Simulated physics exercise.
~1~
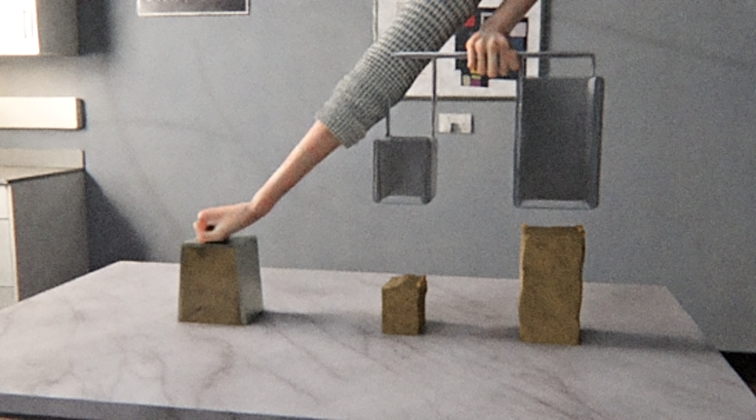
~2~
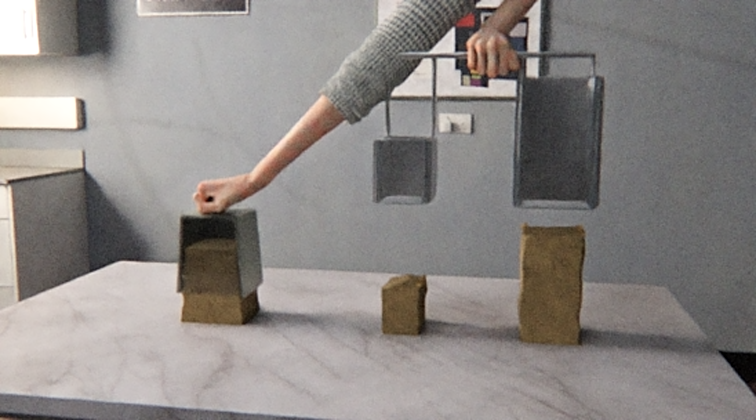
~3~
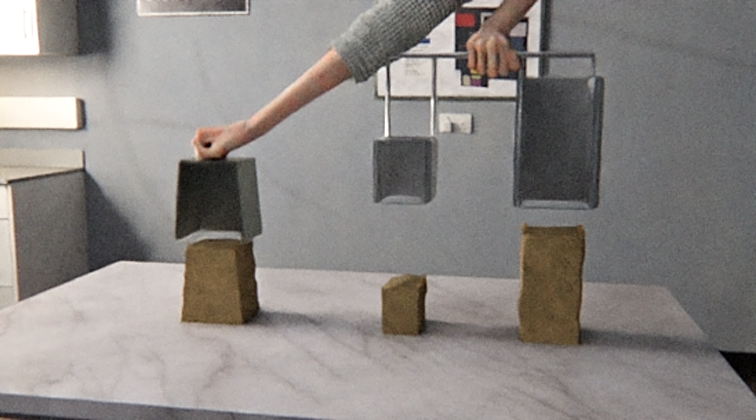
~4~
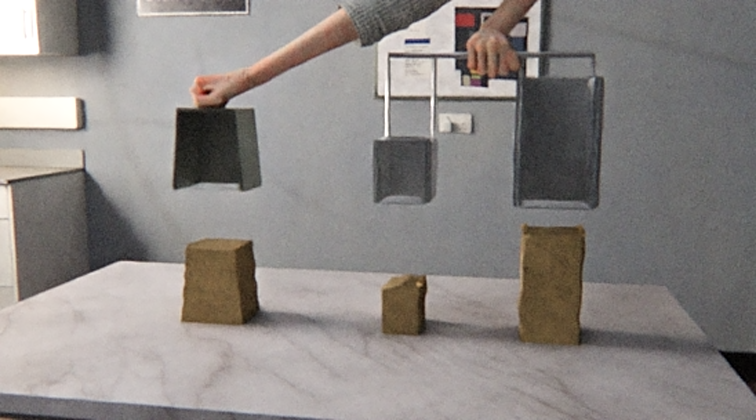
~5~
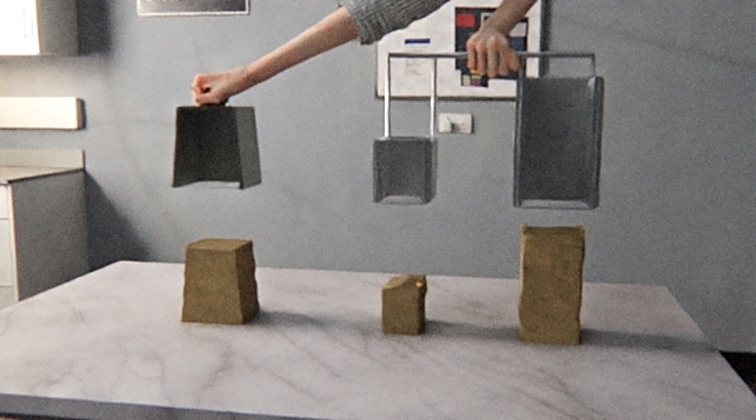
In the video, a hand lifts a tapered grey mould straight up off a brown sand block at the left of a marble table, while another hand holds two joined moulds above two other blocks; the uncovered block stays standing nearly whole beneath the raised mould.
